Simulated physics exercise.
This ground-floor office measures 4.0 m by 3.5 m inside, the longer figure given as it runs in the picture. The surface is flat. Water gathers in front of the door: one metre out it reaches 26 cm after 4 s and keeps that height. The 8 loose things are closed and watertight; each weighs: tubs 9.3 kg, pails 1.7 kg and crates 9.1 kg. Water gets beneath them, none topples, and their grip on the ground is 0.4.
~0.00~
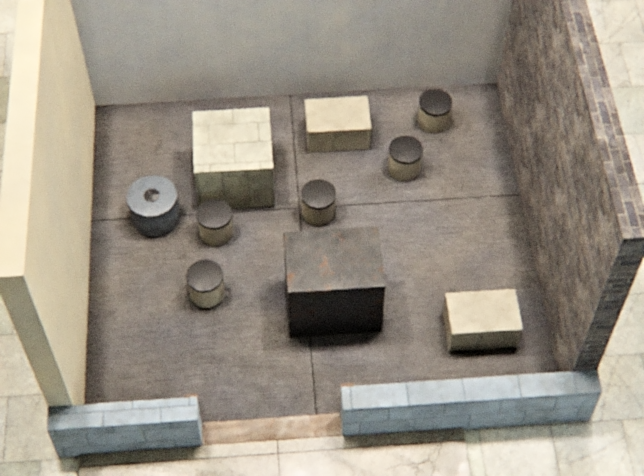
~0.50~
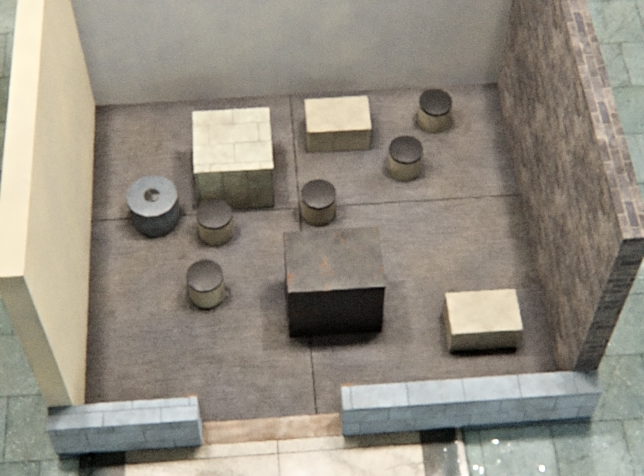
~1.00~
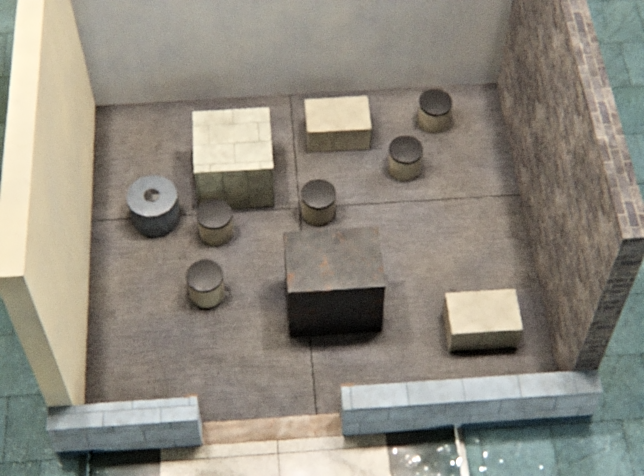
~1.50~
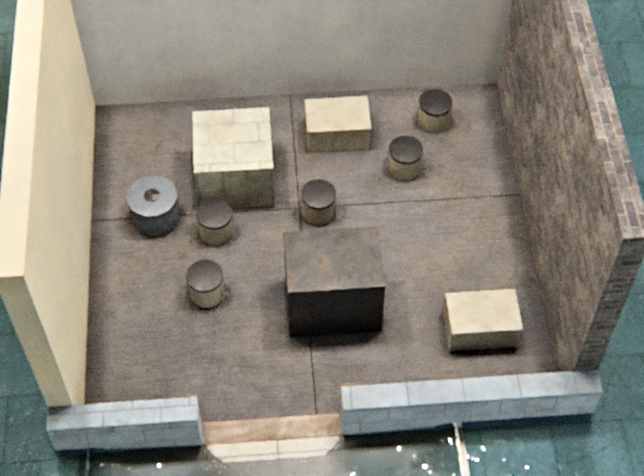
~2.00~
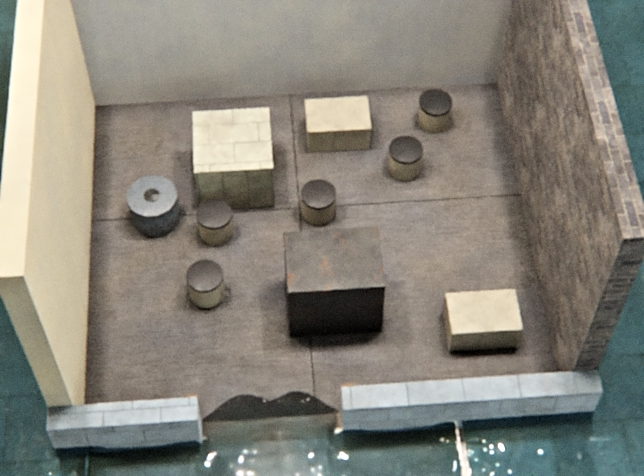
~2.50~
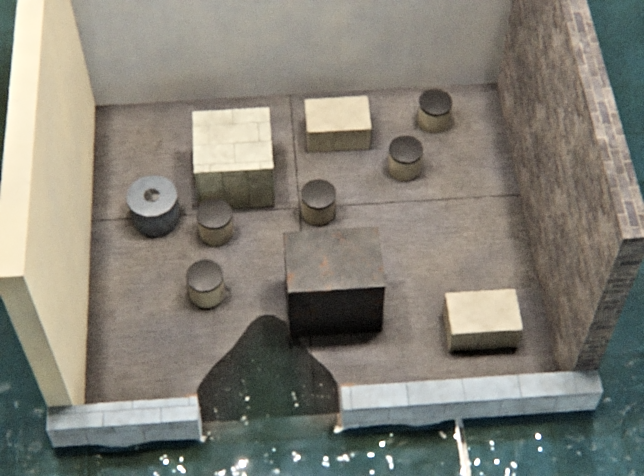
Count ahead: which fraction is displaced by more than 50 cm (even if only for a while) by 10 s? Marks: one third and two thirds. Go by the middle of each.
It is two thirds or more.
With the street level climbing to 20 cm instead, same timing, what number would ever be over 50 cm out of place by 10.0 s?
In that case 7 of them.
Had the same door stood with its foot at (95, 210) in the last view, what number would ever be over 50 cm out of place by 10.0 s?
Then 7.
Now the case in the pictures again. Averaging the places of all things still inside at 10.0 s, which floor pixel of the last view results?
Near (440, 184).
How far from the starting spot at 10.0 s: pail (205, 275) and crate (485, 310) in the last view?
In turn: 250 cm, 100 cm.
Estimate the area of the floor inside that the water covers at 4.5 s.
Roughly 6.5 m2.
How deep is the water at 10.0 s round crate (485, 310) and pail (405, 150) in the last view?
Roughly 14 and 16 cm.
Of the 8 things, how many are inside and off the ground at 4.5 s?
2 of them.
After 3.5 s 0 of 8 are over 50 cm from their spots; 0 afloat.
After 4.5 s 1 of 8 are over 50 cm from their spots; 2 afloat.
After 7.0 s 6 of 8 are over 50 cm from their spots; 6 afloat.
After 10.0 s 8 of 8 are over 50 cm from their spots, and 8 have been at some point; 8 afloat.
